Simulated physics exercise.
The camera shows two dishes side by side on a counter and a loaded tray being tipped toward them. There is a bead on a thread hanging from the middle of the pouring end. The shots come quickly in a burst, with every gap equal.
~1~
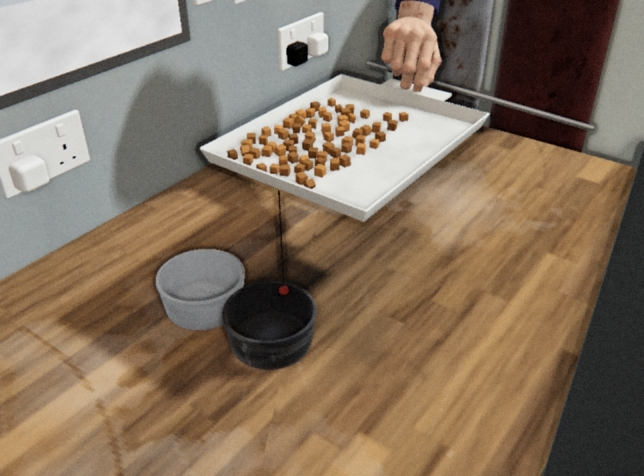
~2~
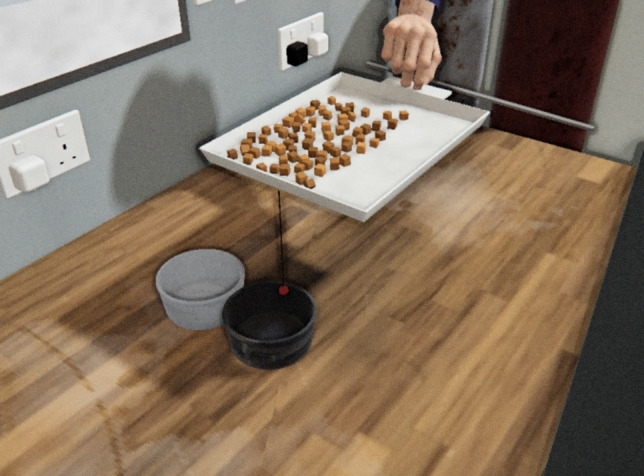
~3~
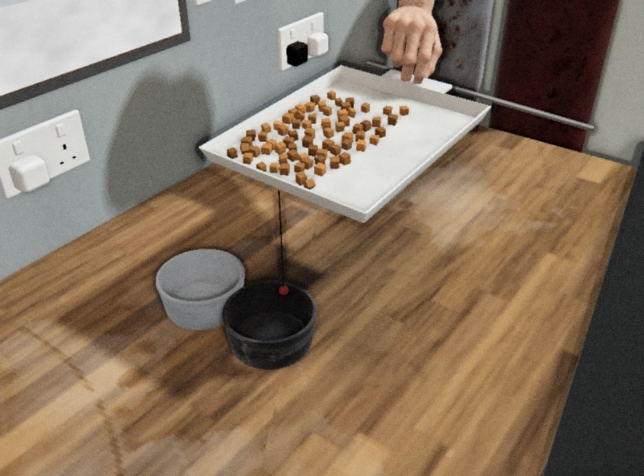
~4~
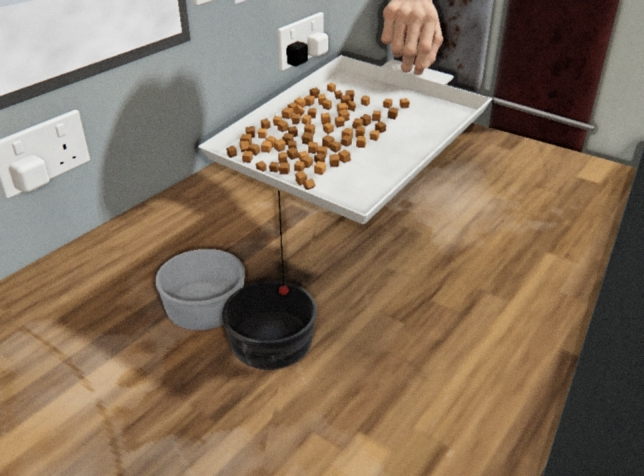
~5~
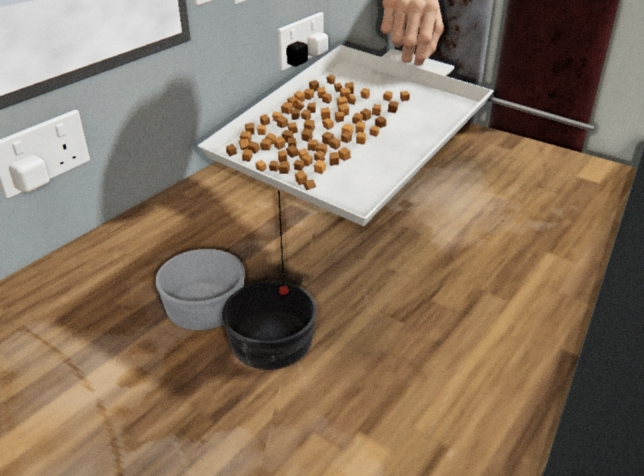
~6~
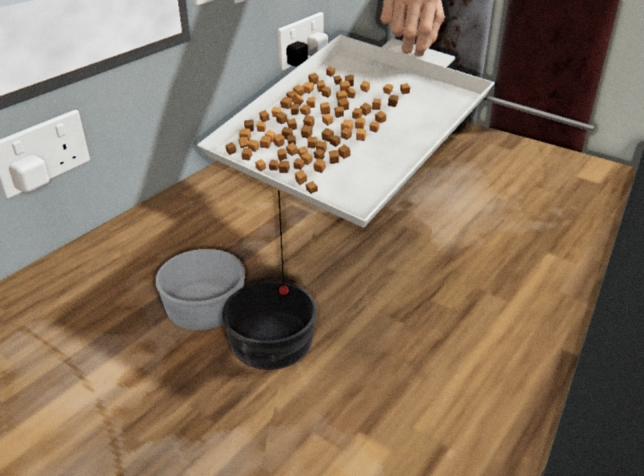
The video shows a hand holding a white tray of small brown cubes above a wooden counter with a grey dish and a black dish, slowly raising the tray's far end so that it slopes slightly more toward the front.
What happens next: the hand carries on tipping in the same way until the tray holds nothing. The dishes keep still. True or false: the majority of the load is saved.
False.
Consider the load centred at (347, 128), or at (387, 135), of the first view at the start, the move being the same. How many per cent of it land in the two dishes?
It's 20 percent the first time and 10 percent the second.
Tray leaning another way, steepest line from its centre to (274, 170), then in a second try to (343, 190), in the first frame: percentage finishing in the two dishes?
Shares: About 90 in a hundred, then about 10 in a hundred.
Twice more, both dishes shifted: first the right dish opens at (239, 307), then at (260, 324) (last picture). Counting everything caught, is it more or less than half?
Result, first place: Not as much as half; second place: Not as much as half.
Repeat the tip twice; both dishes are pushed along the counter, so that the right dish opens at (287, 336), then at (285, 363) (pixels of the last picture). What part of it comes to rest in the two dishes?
Roughly 50 per cent, then roughly 40 per cent.
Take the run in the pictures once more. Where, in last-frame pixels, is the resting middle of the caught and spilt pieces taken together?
Resting centre, last picture - approx. (336, 399).
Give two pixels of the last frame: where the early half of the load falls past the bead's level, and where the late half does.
Points: About (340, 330), then about (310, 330).
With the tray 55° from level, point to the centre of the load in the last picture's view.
About (307, 178).
Soon after the last picture, tray tipped steeply; nearly all on the tray; a small part in the air.
A little later, tray tipped right over; about a third on the tray; a small part outside both; about half in the air.
Later still, tray tipped past a quarter turn; about a quarter in the right dish; most outside both.
At rest, tray tipped past a quarter turn; about a quarter in the right dish; none in the left dish; most outside both.
